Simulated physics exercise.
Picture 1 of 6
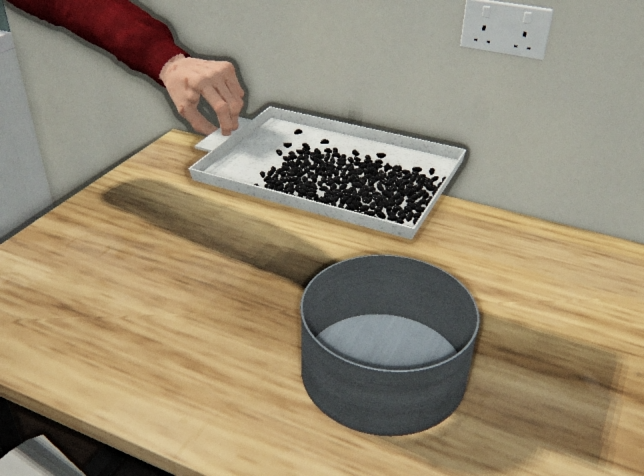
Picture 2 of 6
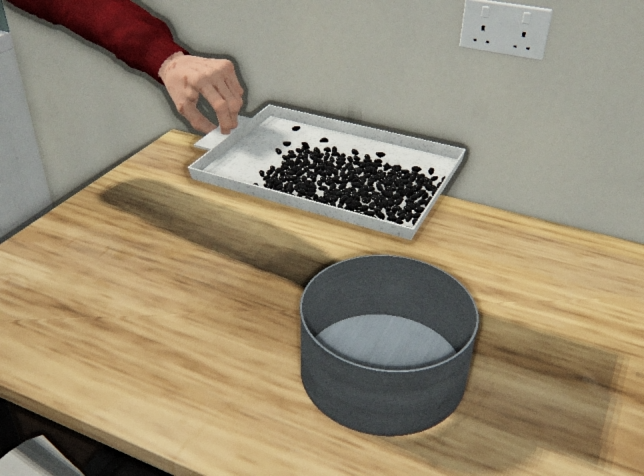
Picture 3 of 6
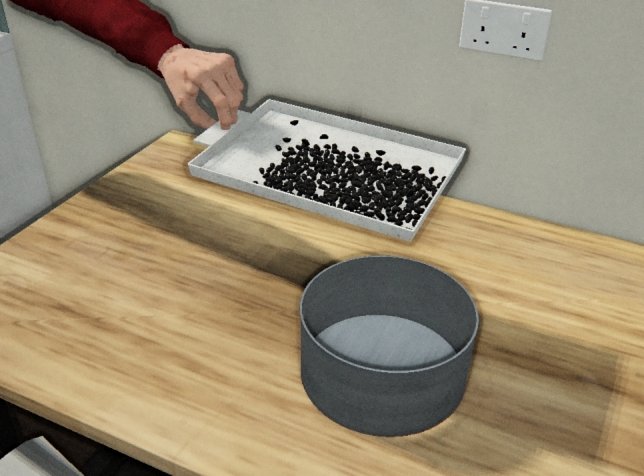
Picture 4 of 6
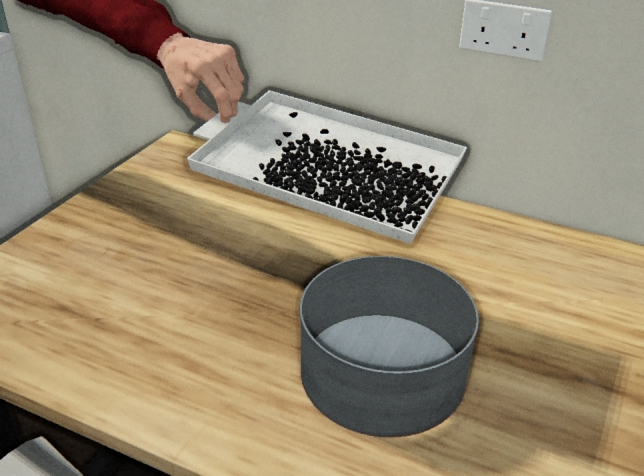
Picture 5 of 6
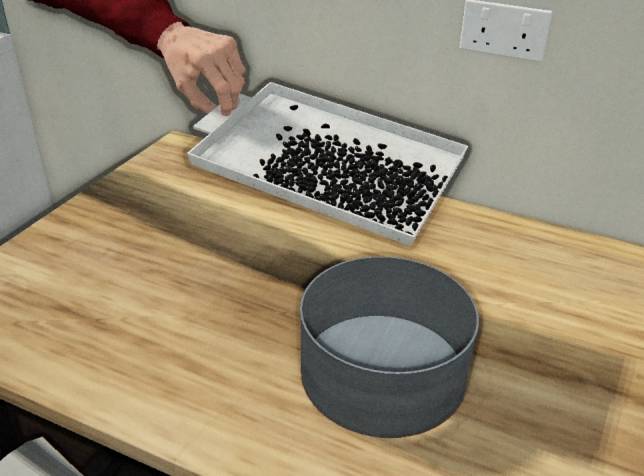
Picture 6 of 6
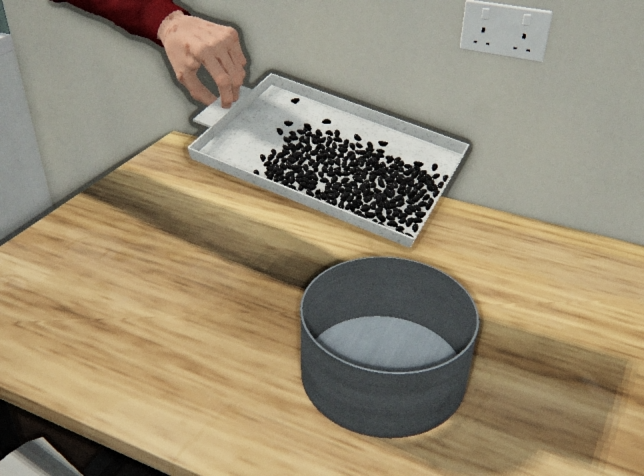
A hand in a red sleeve gradually tilting a white tray of black beans above a wooden counter, beside a grey pot.
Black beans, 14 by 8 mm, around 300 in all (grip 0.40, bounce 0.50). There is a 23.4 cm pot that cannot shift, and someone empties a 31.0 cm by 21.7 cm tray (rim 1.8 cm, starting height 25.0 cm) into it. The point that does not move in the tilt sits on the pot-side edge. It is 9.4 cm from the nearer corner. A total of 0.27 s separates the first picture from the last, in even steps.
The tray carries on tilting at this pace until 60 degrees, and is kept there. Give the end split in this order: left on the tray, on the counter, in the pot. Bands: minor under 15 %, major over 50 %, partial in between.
As I see it, tray: I expect a decent chunk of the load, counter: I expect only a trickle of the load, pot: I expect more than half of the load.
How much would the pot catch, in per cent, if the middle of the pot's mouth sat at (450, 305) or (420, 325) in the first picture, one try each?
Roughly 55 per cent, then 60 per cent.
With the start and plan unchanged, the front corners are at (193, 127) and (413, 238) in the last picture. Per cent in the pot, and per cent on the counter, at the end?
Split: Pot = 55, counter = 0.
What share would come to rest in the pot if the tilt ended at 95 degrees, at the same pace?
Estimate: Roughly 100 percent.
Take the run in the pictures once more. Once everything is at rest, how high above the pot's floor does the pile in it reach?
I'd put it at close to 2.0 centimetres.
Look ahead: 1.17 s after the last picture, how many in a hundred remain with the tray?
Close to 70 in a hundred parts of the load.
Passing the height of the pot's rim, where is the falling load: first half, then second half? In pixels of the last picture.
I'd mark about (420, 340) for the first half, then (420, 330) for the second.
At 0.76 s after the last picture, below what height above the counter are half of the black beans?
Some 30 cm above the counter.
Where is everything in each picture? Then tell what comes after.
The first frame shows tray tilt 0 degrees, front corners at (192, 168) and (412, 227); middle of the pieces at (352, 179); pot at (389, 307).
The second frame shows tray tilt 1 degrees, front corners at (191, 167) and (412, 227); middle of the pieces at (351, 178).
The third frame shows tray tilt 2 degrees, front corners at (191, 164) and (412, 229); middle of the pieces at (351, 177).
The fourth frame shows tray tilt 5 degrees, front corners at (191, 158) and (412, 232), lowest corner right front; middle of the pieces at (352, 175).
The fifth frame shows tray tilt 8 degrees, front corners at (191, 153) and (412, 234), lowest corner right front; middle of the pieces at (353, 173).
The sixth frame shows tray tilt 11 degrees, front corners at (191, 147) and (413, 237), lowest corner right front; middle of the pieces at (353, 171); pot at (389, 309).
Then, 0.46 s after the last picture, tilt 34 degrees; the tray holds 100 %, the pot 0 %.
Then, 0.76 s after the last picture, tilt 50 degrees; the tray holds 100 %, the pot 0 %.
Then, 1.17 s after the last picture, tilt 60 degrees; the tray holds 70 %, the pot 15 %.
In the end, tray 40 %, counter 0 %, pot 60 %.
